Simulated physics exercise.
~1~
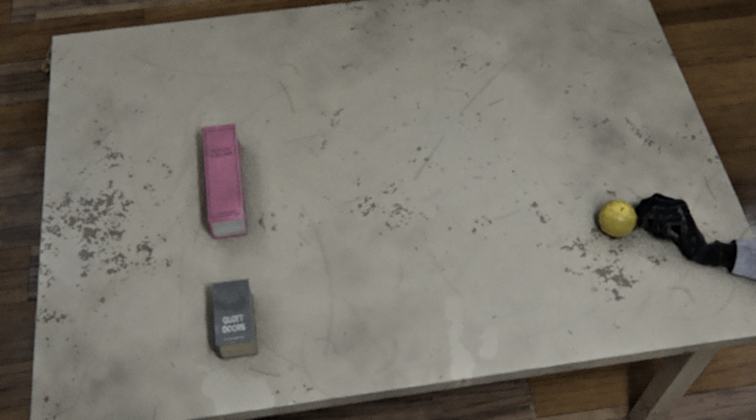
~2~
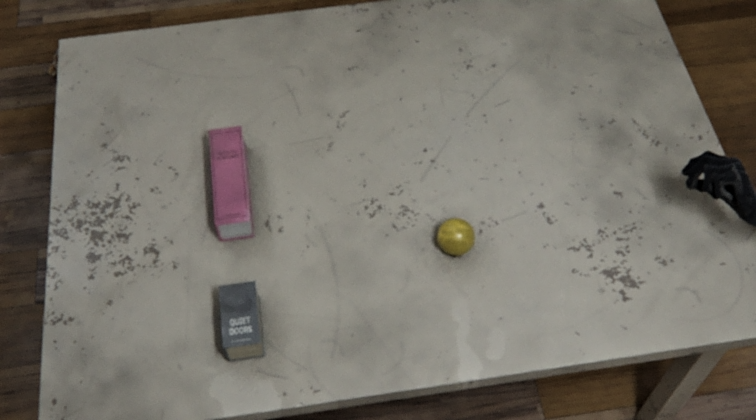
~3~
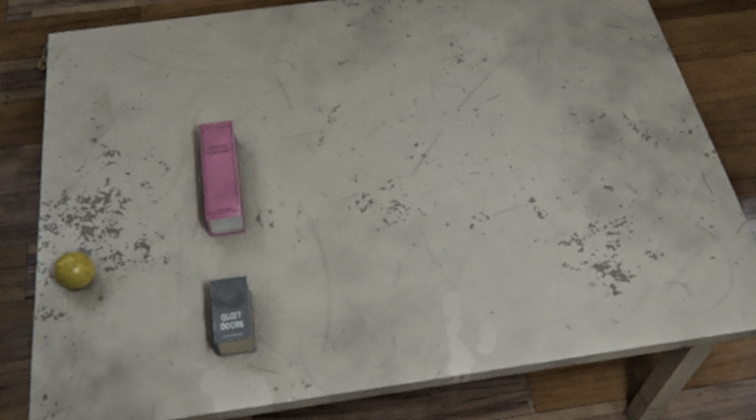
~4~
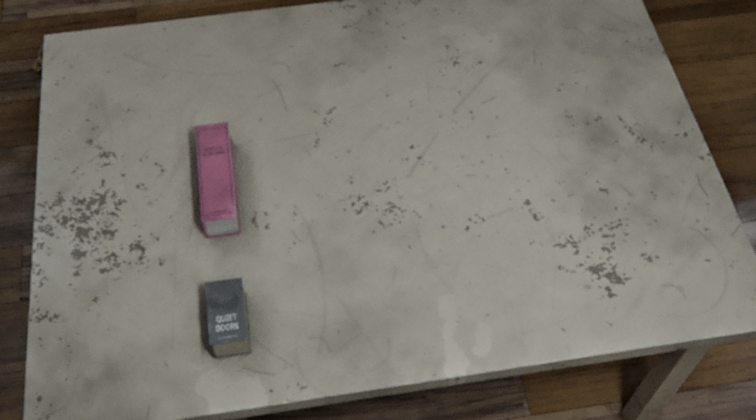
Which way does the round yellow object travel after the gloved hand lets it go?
It rolls to the left across the tabletop, away from the gloved hand.
